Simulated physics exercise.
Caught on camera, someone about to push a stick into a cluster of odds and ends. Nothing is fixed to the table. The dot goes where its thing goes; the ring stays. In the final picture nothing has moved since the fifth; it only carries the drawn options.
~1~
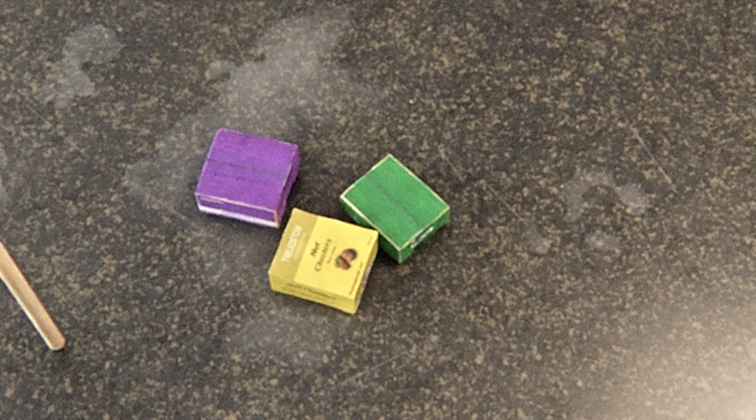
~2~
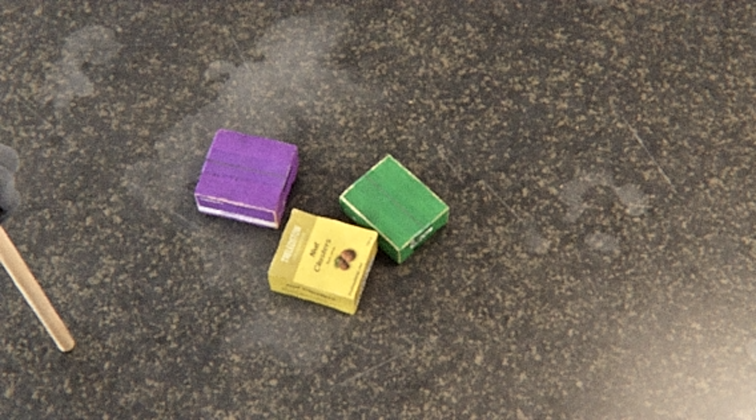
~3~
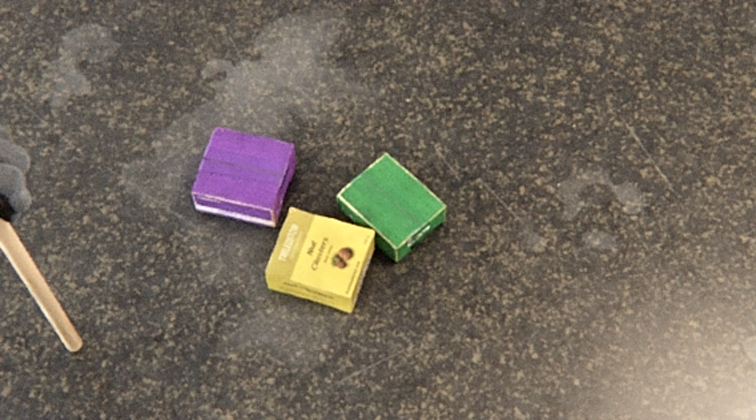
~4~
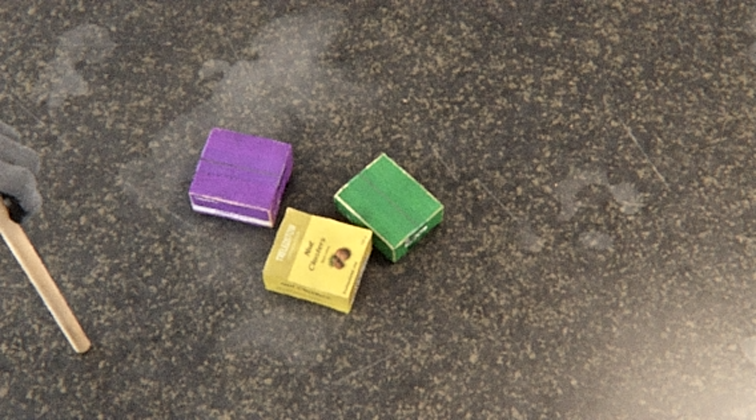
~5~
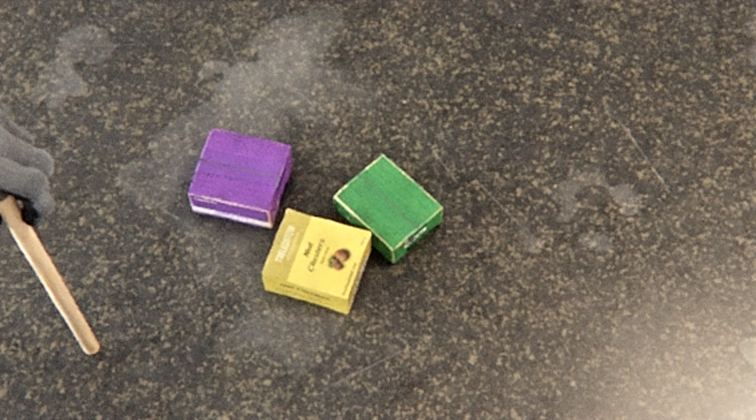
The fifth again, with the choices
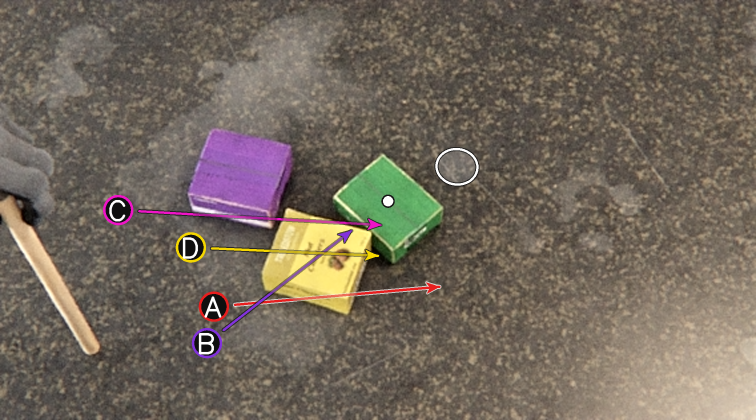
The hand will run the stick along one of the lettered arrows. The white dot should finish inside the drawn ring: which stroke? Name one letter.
Choose stroke B.
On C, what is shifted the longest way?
The purple box goes farthest.
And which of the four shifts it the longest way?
That is B.
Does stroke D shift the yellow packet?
Yes.
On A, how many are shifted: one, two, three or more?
Two.
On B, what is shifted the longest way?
The yellow packet.
On the marked copy, A from (235, 305) to (440, 287); B from (224, 330) to (351, 231); C from (139, 211) to (381, 225); D from (212, 248) to (378, 256); the ring at (457, 166); the white dot at (388, 202).
Following B. Soon after the start, foot of the stick (273, 293); green box (388, 209).
Later, foot of the stick (318, 257); green box (419, 193); yellow packet (358, 228).
In the end, foot of the stick (351, 232); green box (455, 175); yellow packet (392, 204); the dot on the green box is in the ring.
As for the rest, A leaves the dotted thing at (402, 177); C leaves the dotted thing at (418, 200); D leaves the dotted thing at (392, 208).
